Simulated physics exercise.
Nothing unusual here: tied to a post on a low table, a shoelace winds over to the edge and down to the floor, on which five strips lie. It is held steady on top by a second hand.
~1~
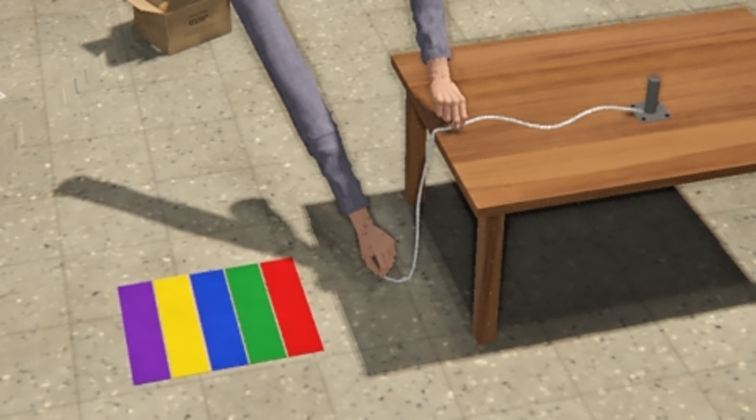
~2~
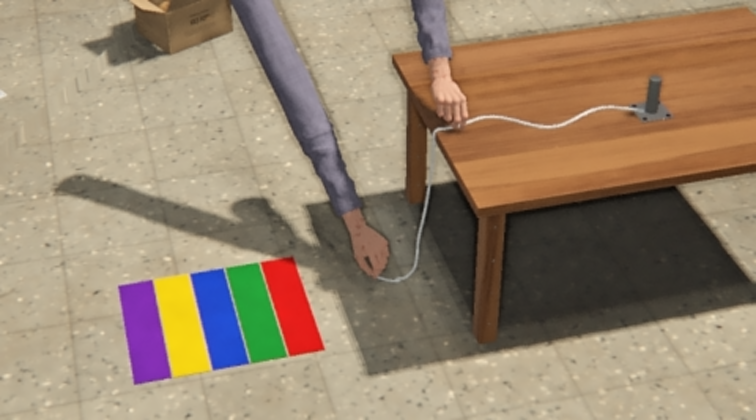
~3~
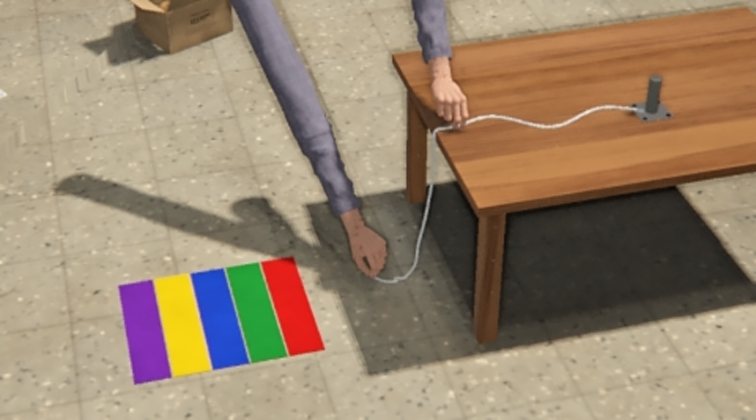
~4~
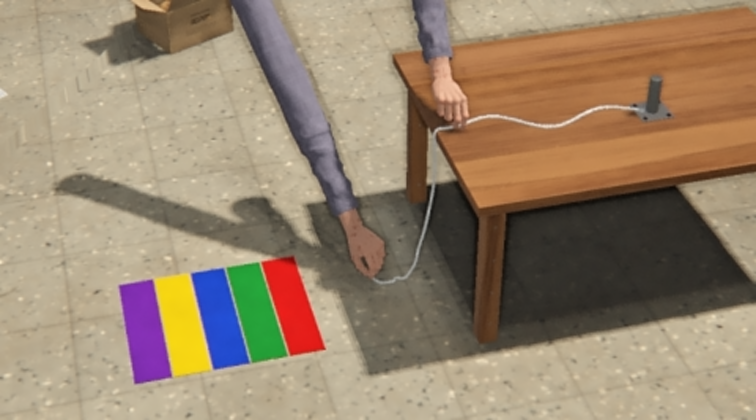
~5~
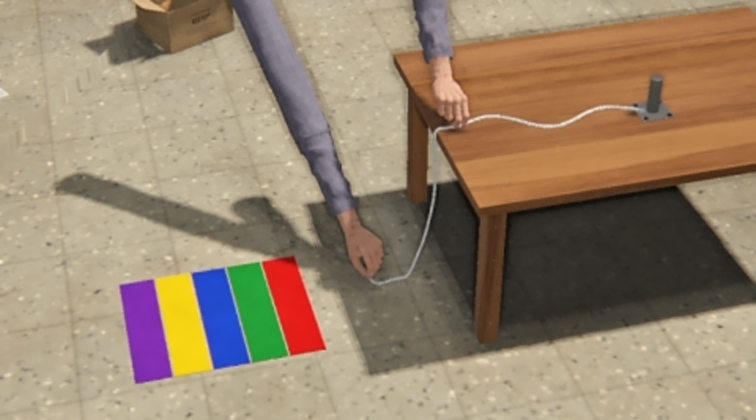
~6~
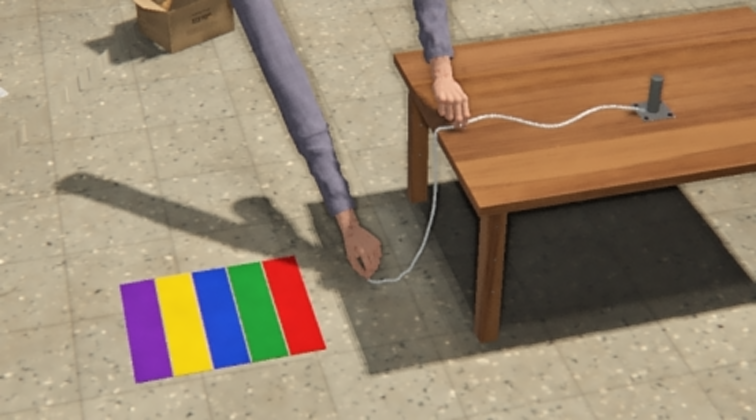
Two hands holding a white cord tied to a post on a wooden table, the lower hand shifting very slightly left near coloured strips.
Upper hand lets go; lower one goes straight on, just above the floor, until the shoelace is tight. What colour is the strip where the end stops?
It is green.
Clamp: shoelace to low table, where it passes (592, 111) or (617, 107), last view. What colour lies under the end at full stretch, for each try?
The end reaches green and then green.
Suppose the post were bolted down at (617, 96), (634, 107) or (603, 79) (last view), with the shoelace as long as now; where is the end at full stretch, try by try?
Estimated pixels per try: (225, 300); (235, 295); (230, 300).
Soon after, end near (318, 283); short of the strips.
Then, end near (278, 290); over red.
At full stretch, end near (253, 294); over green. The green one.
